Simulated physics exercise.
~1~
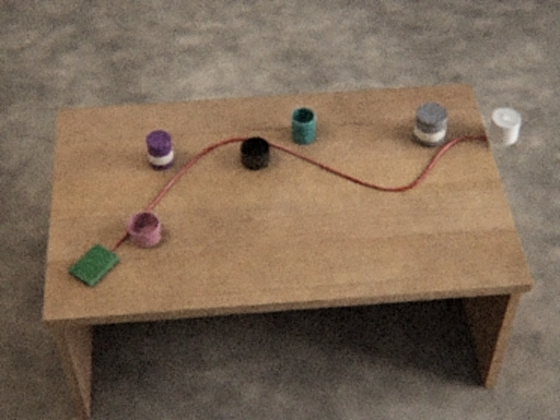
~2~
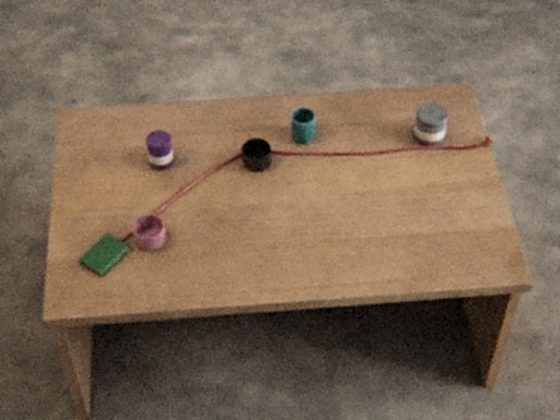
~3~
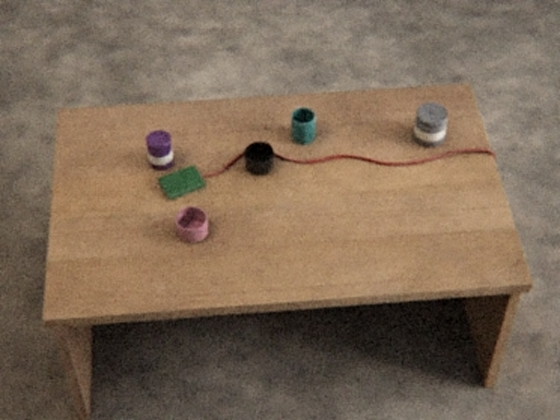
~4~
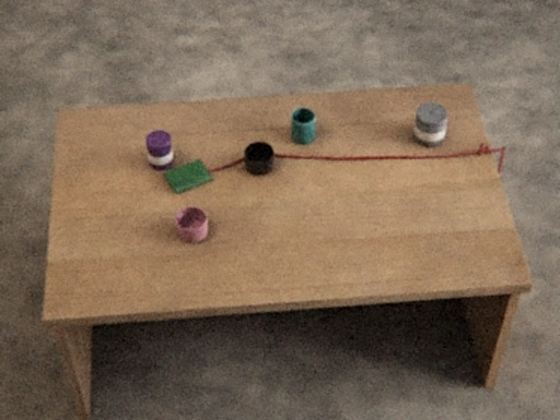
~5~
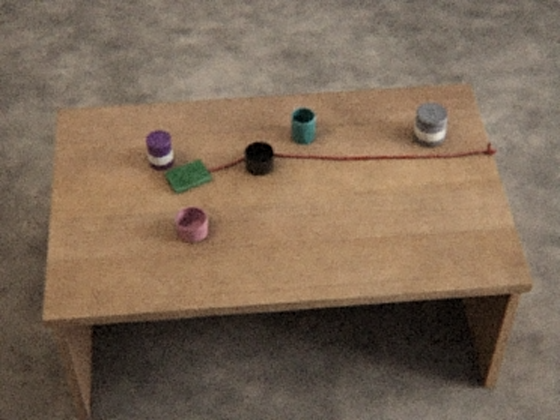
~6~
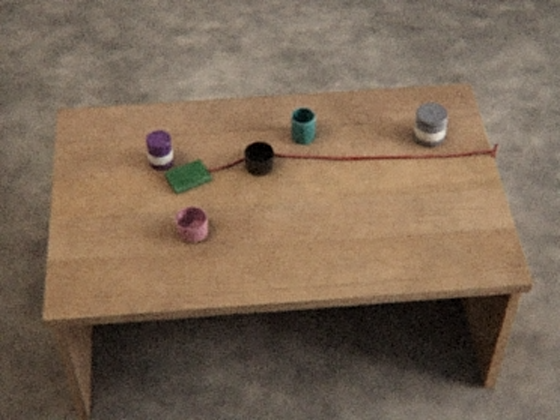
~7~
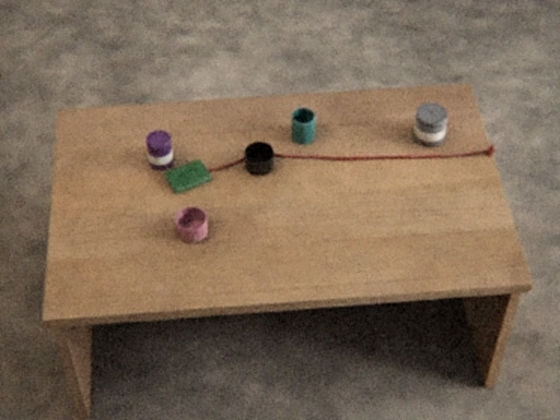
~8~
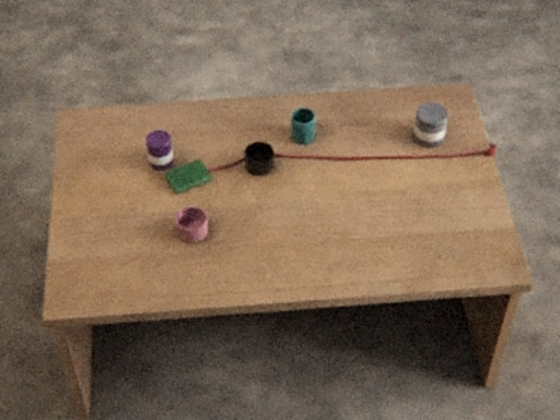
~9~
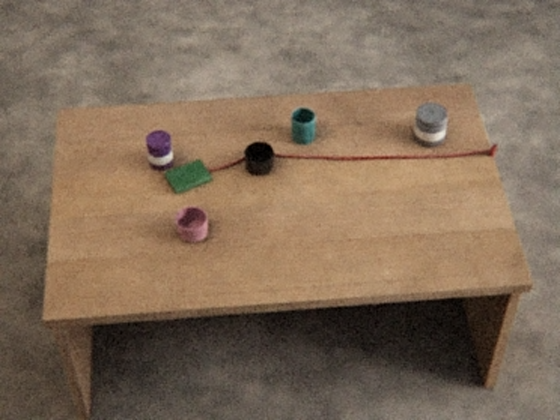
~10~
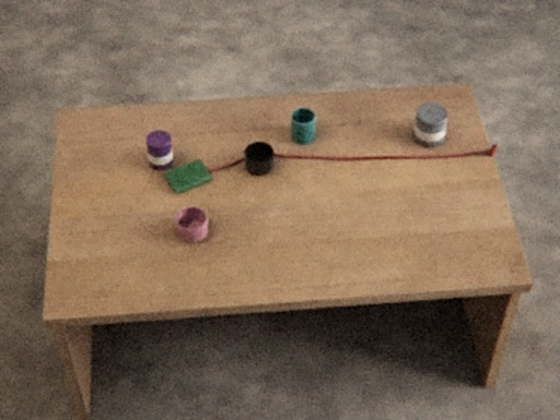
On a desk, a falling white speaker drags a green phone, shifting the pink mug.
